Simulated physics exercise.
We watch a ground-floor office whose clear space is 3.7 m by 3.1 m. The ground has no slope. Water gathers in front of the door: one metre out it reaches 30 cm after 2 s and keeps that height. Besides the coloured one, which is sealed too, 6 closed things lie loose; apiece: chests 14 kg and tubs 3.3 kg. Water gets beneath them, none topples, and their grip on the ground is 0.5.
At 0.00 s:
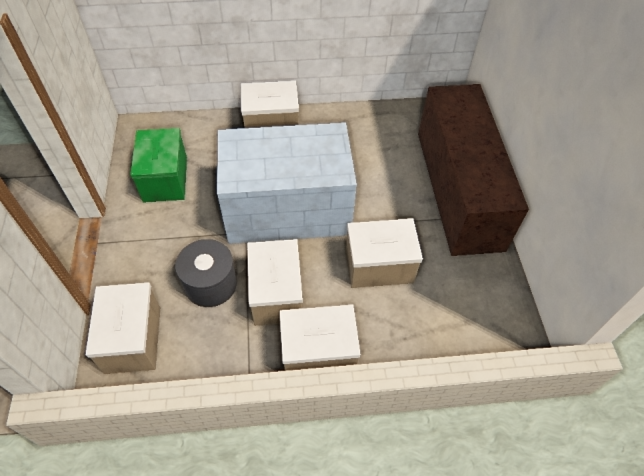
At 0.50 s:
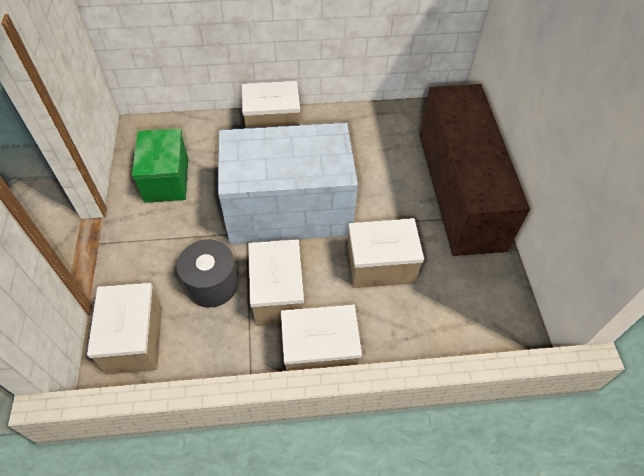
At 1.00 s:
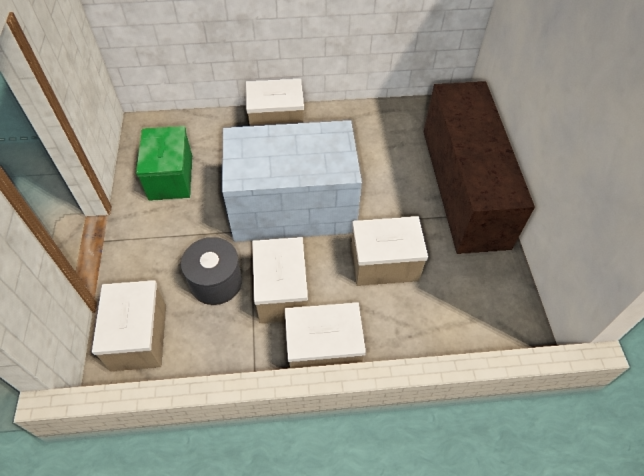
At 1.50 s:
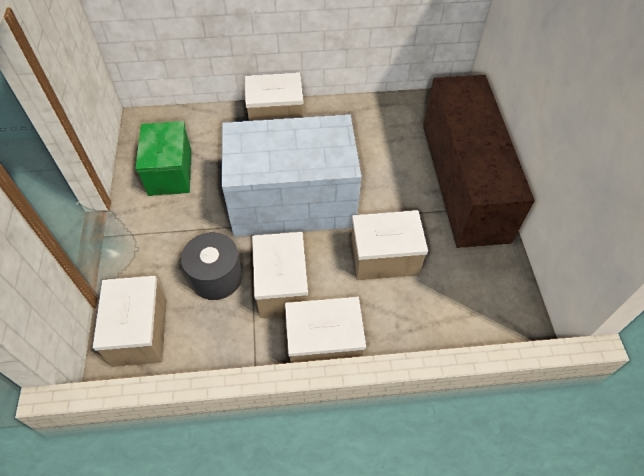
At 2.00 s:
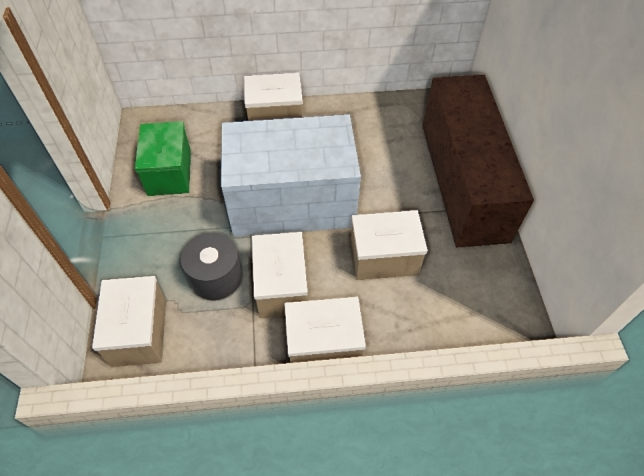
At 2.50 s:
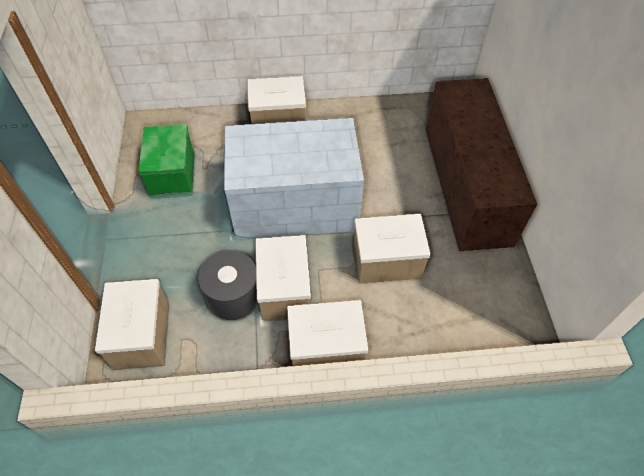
In this clip, water rises outside a walled room holding a green box, pale-topped boxes and a dark round tub, then enters through the left doorway and spreads across the floor, and the tub shifts slightly right.
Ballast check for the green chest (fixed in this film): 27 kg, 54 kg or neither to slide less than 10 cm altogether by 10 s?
For it, only the larger load is enough.
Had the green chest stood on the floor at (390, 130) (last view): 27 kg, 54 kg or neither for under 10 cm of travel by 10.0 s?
It takes the larger.
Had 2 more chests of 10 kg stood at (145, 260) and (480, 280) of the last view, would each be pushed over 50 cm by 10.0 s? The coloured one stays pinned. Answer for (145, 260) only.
Answer: More.
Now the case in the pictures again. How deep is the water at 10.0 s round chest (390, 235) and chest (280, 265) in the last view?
Roughly 20 and 18 cm.
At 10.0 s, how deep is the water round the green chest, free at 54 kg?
Roughly 19 cm.
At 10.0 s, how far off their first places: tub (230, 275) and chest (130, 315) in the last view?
In turn: 80 cm, 150 cm.
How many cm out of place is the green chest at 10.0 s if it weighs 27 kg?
About 30 cm.
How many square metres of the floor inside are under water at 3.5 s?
Some 6.0 m2.
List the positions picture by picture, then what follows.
The green chest at (156, 151) rests on the ground; 0.0 m2 under water; 0 of 7 have shifted, in the first picture.
The green chest at (157, 151) rests on the ground; 0.0 m2 under water; 0 of 7 have shifted, in the second picture.
The green chest at (161, 149) rests on the ground; water covers 0.0 m2; 0 of 7 have shifted, in the third picture.
The green chest at (161, 144) rests on the ground; 0.1 m2 under water; 0 of 7 have shifted, in the fourth picture.
The green chest at (160, 144) rests on the ground; water covers 1.1 m2; 0 of 7 have shifted, in the fifth picture.
The green chest at (163, 147), on the bottom; 2.3 m2 under water; 1 of 7 have shifted, in the sixth picture.
After 3.5 s the green chest would be 0 cm from its start with 27 kg and 0 cm from its start with 54 kg; 7 cm of water round it then.
After 4.5 s the green chest would be 0 cm from its start with 27 kg and 0 cm from its start with 54 kg; 8 cm of water round it then.
After 7.0 s the green chest would be 8 cm from its start with 27 kg and 0 cm from its start with 54 kg; 12 cm of water round it then.
After 10.0 s the green chest would be 31 cm from its start with 27 kg and 0 cm from its start with 54 kg; 19 cm of water round it then.
